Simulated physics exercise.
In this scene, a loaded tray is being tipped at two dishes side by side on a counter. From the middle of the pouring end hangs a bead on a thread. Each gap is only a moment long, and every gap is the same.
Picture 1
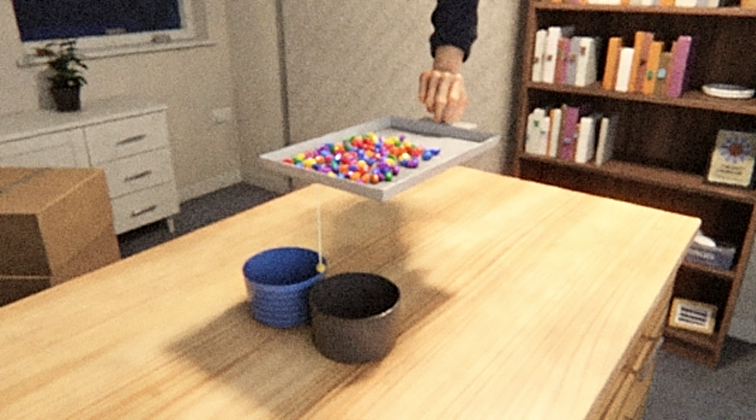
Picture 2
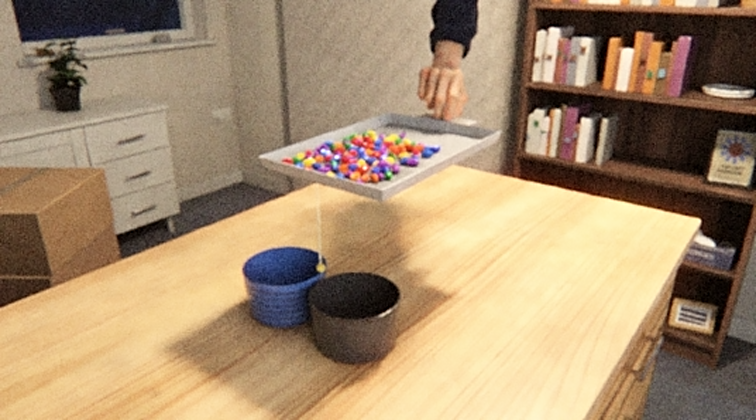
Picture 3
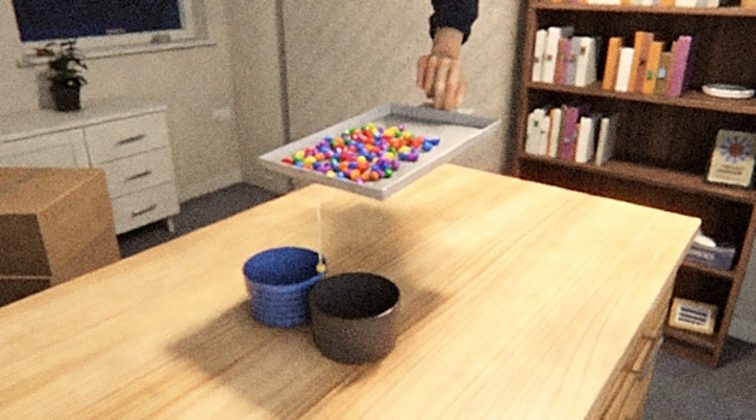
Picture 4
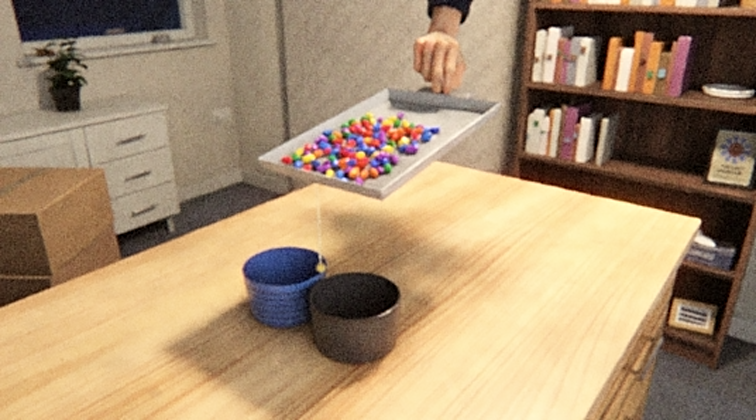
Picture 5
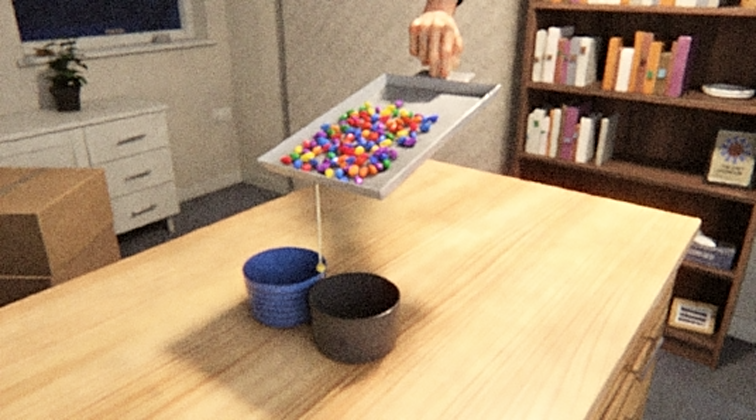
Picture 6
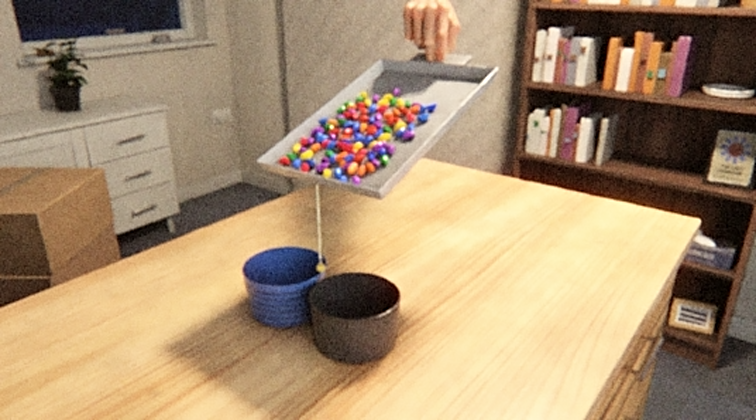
The video shows a hand raising the far end of a gray tray of colorful jelly beans, tilting it gradually toward a blue dish and a dark dish on a wooden counter, while a bead hangs on a thread beneath.
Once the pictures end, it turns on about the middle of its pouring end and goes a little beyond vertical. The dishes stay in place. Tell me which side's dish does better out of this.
The dish on the left does better.
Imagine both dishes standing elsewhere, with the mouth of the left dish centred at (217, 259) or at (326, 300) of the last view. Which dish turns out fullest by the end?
In the first try it's the right-side dish, and in the second it's the left-side dish.
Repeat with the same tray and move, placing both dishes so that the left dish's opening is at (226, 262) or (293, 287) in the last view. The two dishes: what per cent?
You'd get 70 per cent first and 60 per cent second.
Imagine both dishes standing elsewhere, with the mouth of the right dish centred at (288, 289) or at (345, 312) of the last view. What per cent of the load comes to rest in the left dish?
20 per cent the first time, 50 per cent the second time.
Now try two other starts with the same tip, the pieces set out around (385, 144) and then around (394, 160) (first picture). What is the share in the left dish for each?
Respectively 30 and 30 per cent.
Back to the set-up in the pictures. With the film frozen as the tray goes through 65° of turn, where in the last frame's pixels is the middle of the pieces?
(312, 149).
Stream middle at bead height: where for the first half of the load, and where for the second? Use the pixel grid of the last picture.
I'd place the first part at (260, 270) and the rest at (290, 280).
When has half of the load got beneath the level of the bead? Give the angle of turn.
110° or so.
Soon, tray tipped steeply; nearly all on the tray; a stray few in the air.
A while on, tray tipped past a quarter turn; about a third on the tray; a small part in the right dish; a small part in the left dish; a small part outside both; about half in the air.
Towards the end, tray tipped past a quarter turn; a small part in the right dish; about a quarter in the left dish; about two thirds outside both.
Finally, tray tipped past a quarter turn; a small part in the right dish; about a quarter in the left dish; about two thirds outside both.
